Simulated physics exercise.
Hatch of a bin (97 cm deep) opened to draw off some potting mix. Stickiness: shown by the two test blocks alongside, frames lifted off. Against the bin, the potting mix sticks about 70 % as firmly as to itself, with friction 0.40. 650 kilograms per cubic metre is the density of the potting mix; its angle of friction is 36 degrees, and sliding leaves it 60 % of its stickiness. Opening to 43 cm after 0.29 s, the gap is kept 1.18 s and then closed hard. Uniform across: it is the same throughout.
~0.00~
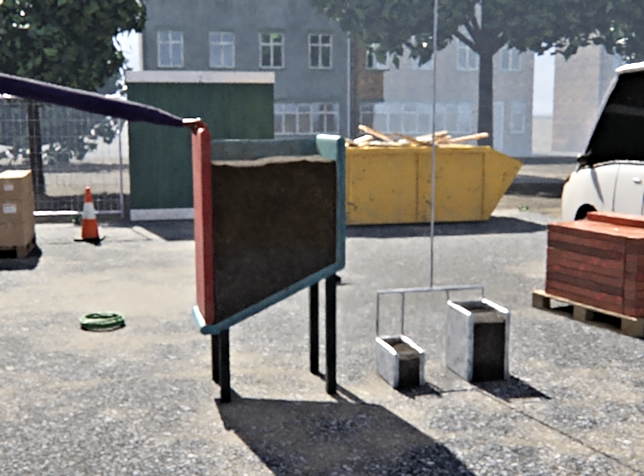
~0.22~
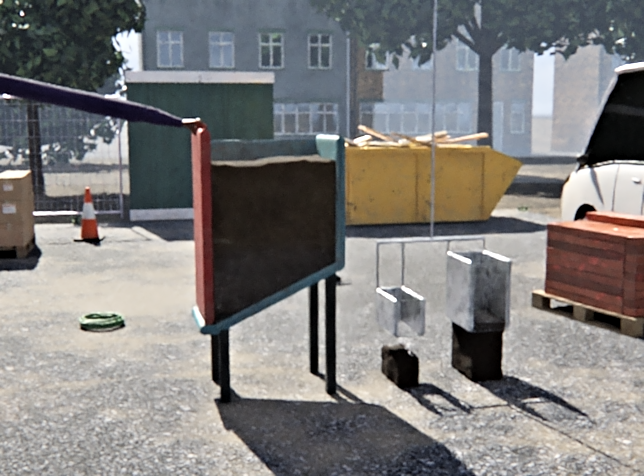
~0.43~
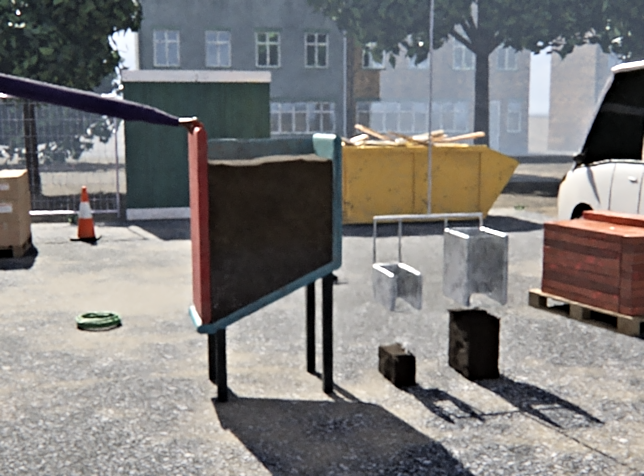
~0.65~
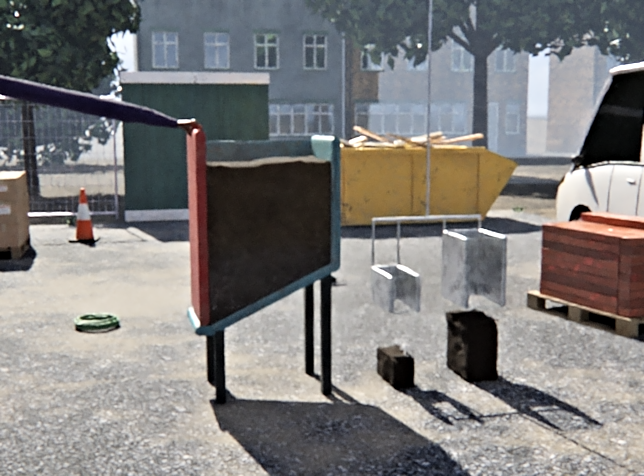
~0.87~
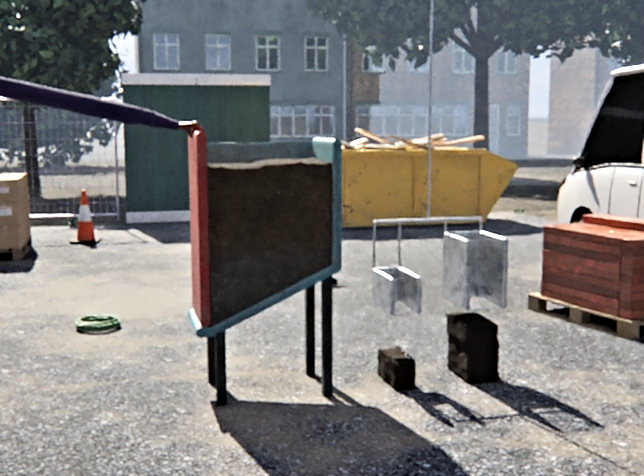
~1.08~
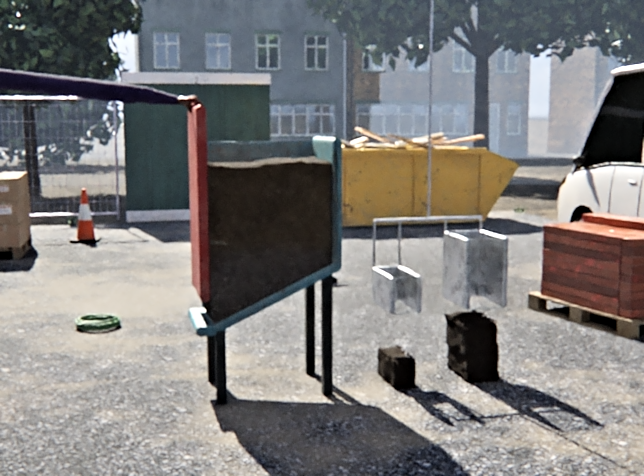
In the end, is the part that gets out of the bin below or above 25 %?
I reckon it lands smaller than 25 %.
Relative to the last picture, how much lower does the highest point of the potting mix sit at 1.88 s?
I'd say near 0 centimetres.
After 1.45 s, the hatch is 43 cm open and 0 % is out.
After 1.88 s, the hatch is 43 cm open and 0 % is out.
After 2.32 s, the hatch is 43 cm open and 0 % is out.
After 2.75 s, the hatch is 11 cm open and 1 % is out.
After 3.34 s, the hatch is shut and 1 % is out.
